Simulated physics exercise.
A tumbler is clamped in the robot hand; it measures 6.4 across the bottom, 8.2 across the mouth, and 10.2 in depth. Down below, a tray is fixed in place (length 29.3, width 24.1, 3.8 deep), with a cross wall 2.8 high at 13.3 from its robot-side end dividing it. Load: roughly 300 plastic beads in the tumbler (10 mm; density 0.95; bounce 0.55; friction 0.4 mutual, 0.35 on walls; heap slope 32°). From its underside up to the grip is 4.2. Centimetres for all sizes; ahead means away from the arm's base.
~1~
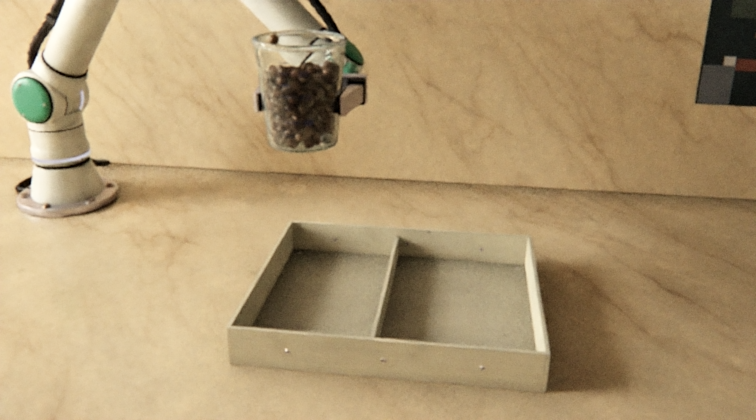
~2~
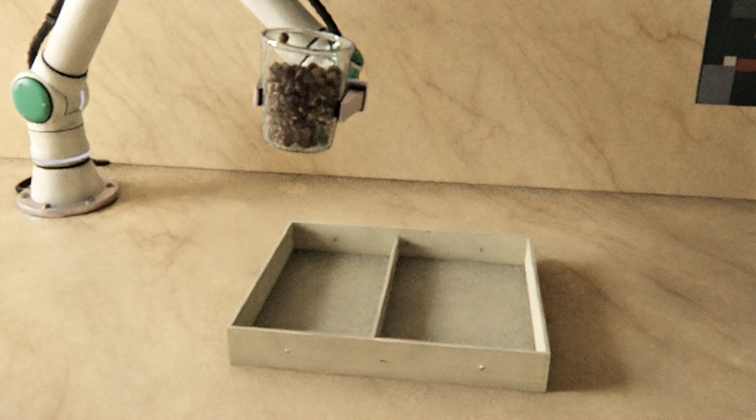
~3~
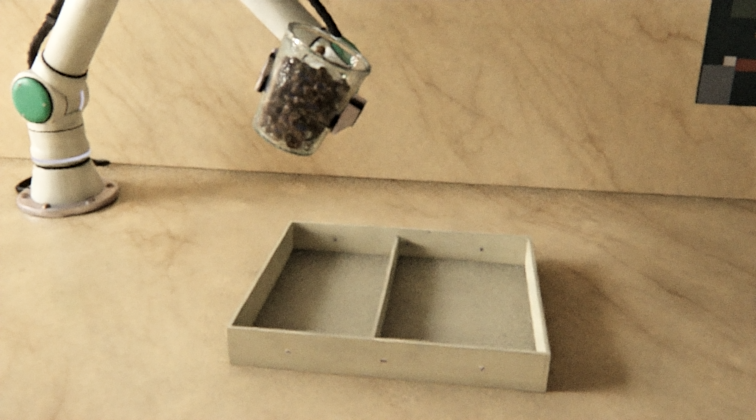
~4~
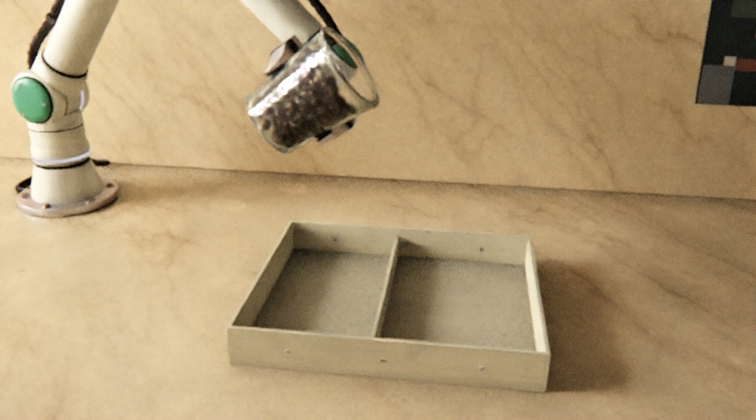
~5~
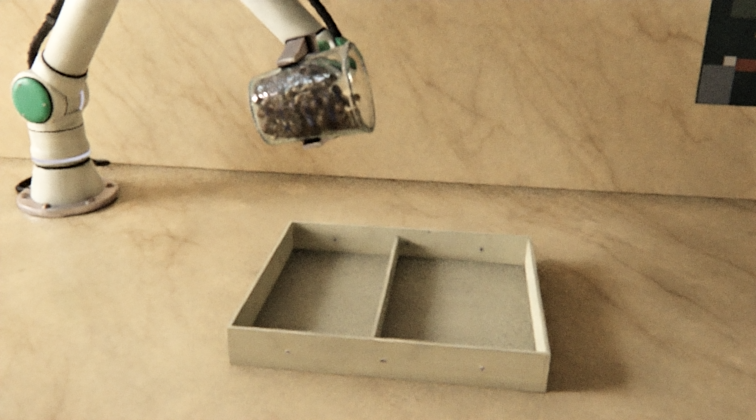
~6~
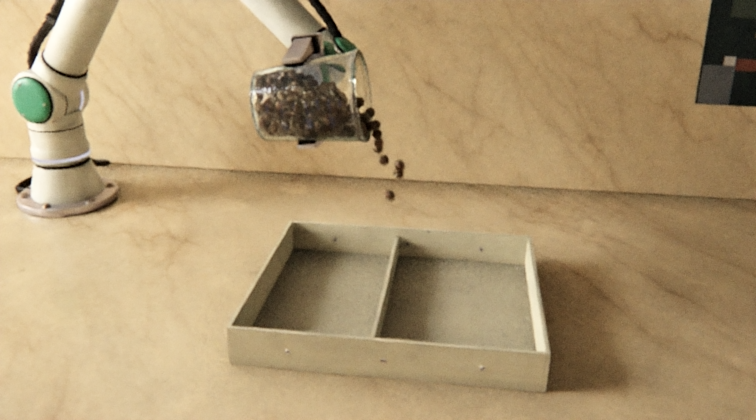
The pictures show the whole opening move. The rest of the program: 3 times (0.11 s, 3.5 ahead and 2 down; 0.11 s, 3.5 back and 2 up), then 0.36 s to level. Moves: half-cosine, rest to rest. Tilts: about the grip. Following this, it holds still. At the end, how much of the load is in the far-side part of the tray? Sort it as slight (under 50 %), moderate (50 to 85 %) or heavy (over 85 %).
It counts as moderate.
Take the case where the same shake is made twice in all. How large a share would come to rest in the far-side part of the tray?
I'd expect close to 55 per cent then.
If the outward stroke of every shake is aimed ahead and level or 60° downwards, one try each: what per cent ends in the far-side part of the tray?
You'd get about 75 per cent with the first setting and about 35 per cent with the second.
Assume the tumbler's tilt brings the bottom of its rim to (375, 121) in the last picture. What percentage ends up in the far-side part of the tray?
That comes to some 30 percent.
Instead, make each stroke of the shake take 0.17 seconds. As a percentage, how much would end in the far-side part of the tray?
Then roughly 45 percent.
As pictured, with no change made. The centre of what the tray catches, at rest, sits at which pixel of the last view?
Around (472, 305) in the last view.
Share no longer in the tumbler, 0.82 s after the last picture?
Share out so far: Near 70 %.
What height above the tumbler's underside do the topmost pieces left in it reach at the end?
Roughly 5.0 cm.
Then, 0.41 s later, tilted 82° forward, highest piece 23 above the table; 174 in the tumbler, 100 in the far-side part, 2 in the robot-side part, 26 in flight or on a rim.
Then, 0.82 s later, tilted 50° forward, highest piece 25 above the table; 179 in the far-side part, 98 in the tumbler, 10 in the robot-side part, 5 on the table or floor, 10 in flight or on a rim.
Then, 1.22 s later, level, highest piece 23 above the table; 192 in the far-side part, 96 in the tumbler, 8 in the robot-side part, 6 on the table or floor.
Then, 2.27 s later, level, highest piece 23 above the table; 191 in the far-side part, 96 in the tumbler, 8 in the robot-side part, 7 on the table or floor.
At rest, 191 in the far-side part, 96 in the tumbler, 8 in the robot-side part, 7 on the table or floor. That is 63 % in the far-side part of the tray.
